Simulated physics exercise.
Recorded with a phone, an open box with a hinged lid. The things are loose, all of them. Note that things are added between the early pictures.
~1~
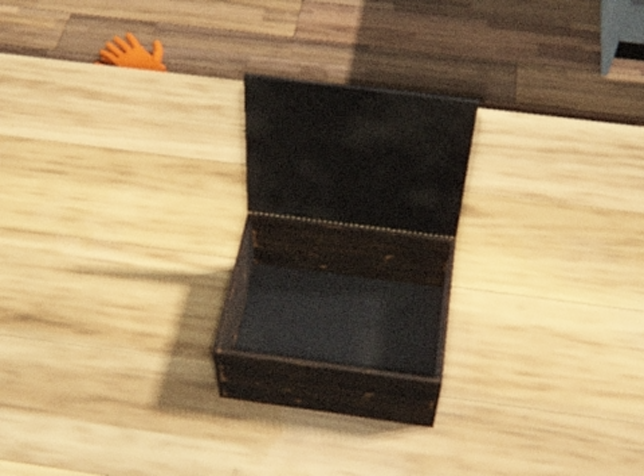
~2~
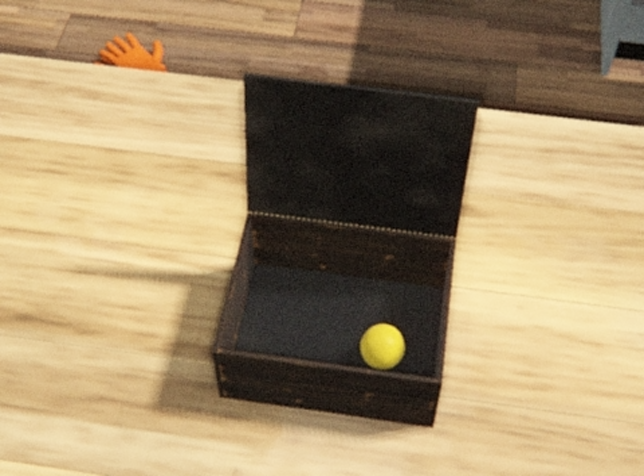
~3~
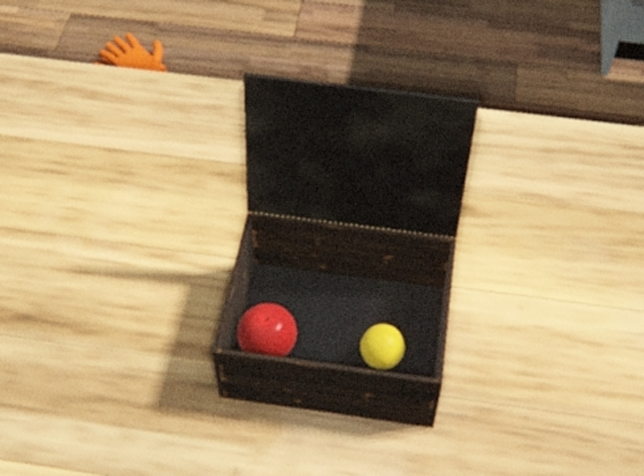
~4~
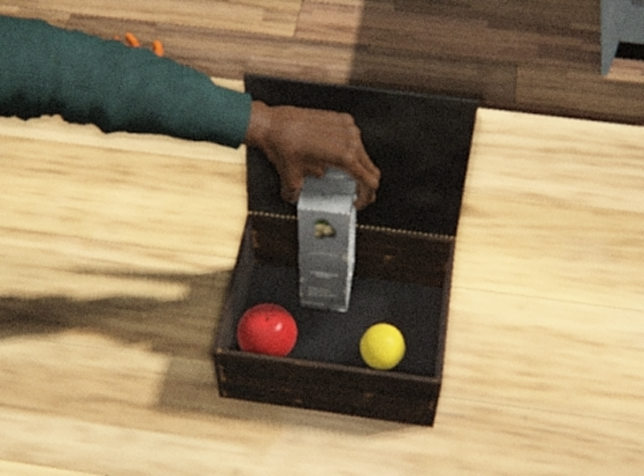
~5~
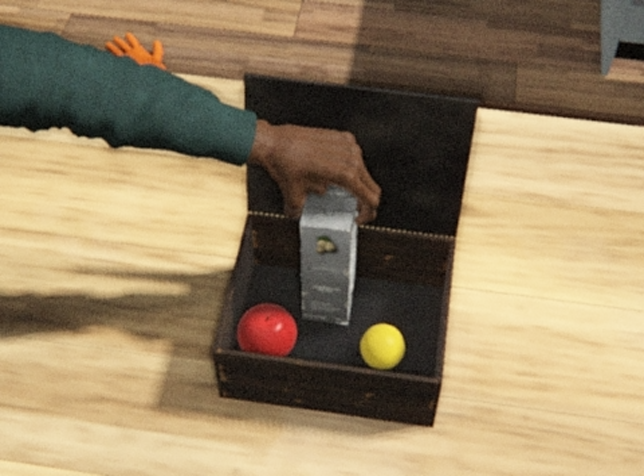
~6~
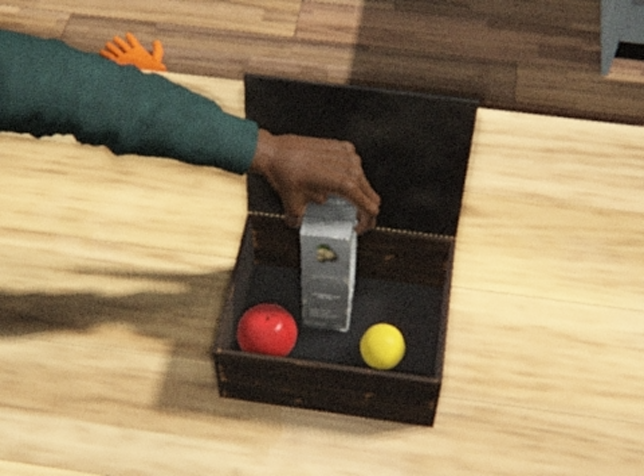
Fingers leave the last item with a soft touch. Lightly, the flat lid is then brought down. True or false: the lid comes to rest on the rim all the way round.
False, it is held up.
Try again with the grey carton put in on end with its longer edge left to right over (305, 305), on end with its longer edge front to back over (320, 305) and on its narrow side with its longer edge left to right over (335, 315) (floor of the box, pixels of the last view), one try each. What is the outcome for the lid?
First try: It gets propped open; second try: It gets propped open; third try: It comes fully down.
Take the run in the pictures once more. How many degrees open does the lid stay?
Some 25°.
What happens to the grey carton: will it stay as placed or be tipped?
Well, it ends up skewed.
Then, 1.30 s past the last view, lid 80° above the rim.
Then, 2.70 s past the last view, lid 51° above the rim; grey carton rocked 20° from its first pose near (326, 283).
Then, 3.00 s past the last view, lid 26° above the rim; grey carton rocked 46° from its first pose near (320, 319).
Finally, lid 26° above the rim; down or leaning hard in the box, grey carton; the other 2 still in place. Final places as the last picture's camera would see them, grey carton near (320, 319).
